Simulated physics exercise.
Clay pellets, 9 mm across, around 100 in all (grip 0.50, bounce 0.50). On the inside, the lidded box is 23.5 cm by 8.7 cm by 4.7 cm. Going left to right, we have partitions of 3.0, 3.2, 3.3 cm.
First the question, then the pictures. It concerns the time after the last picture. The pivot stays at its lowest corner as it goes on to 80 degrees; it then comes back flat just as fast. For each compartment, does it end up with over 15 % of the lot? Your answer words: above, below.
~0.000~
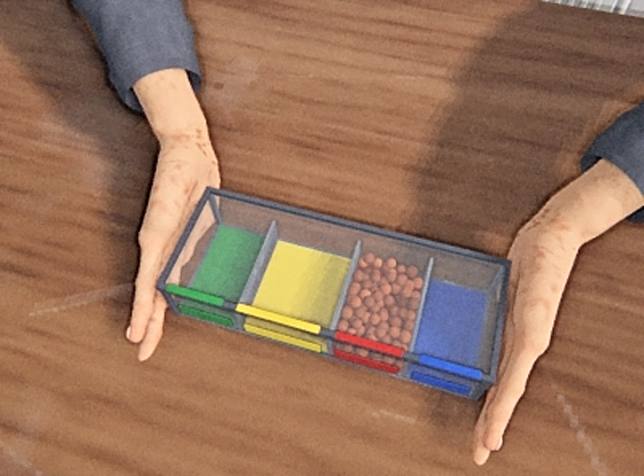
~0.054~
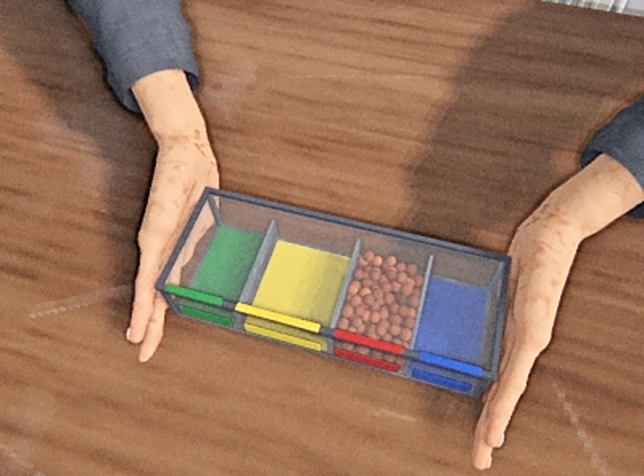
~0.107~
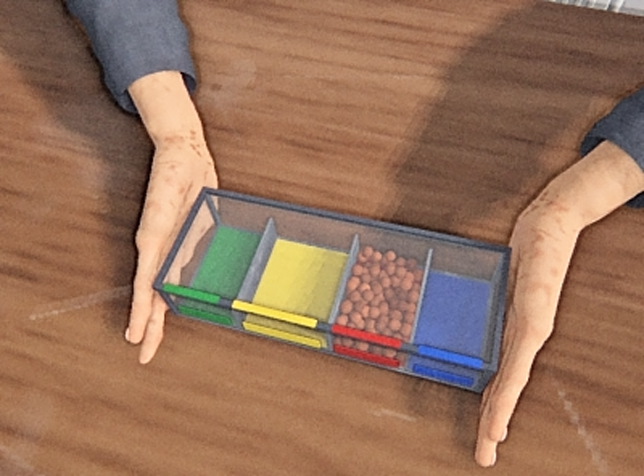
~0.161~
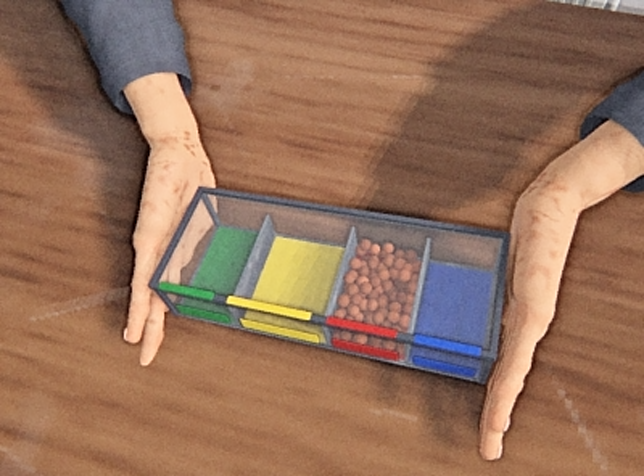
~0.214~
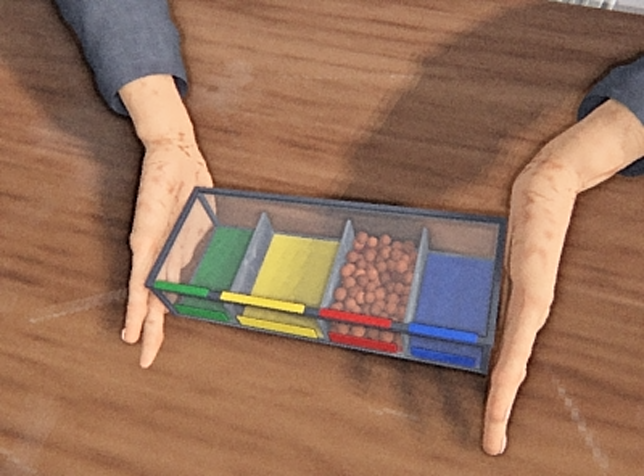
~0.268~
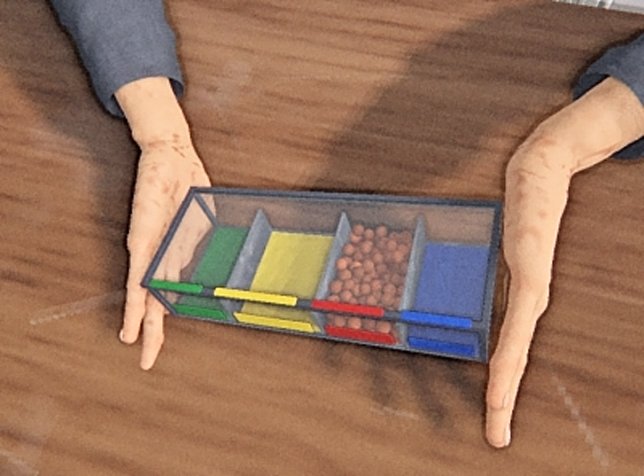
Red - above; blue - below; green - below; yellow - below.
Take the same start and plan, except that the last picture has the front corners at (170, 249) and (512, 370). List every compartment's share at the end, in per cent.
Final per cent - red: 95; blue: 5; green: 0; yellow: 0.
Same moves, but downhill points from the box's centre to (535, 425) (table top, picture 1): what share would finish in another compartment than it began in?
Estimate: Some 10 per cent.
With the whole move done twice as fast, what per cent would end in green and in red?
Green = 10 per cent, red = 70 per cent.
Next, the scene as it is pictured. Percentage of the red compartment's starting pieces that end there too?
I'd put it at roughly 80 per cent.
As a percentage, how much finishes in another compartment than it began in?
Near 15 in a hundred.
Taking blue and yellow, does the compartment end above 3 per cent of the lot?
Blue: False, yellow: True.
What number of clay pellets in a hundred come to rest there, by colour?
Red: 85 %, blue: 0 %, green: 5 %, yellow: 10 %.
Then, at 1.27 s, tilt 80 degrees; red 95 %, yellow 5 %.
After 1.94 s, tilt 35 degrees; red 85 %, green 5 %, yellow 10 %.
After 2.65 s, tilt 0 degrees; red 85 %, green 5 %, yellow 10 %.
At rest (3.0 s), red 85 %, blue 0 %, green 5 %, yellow 10 %.
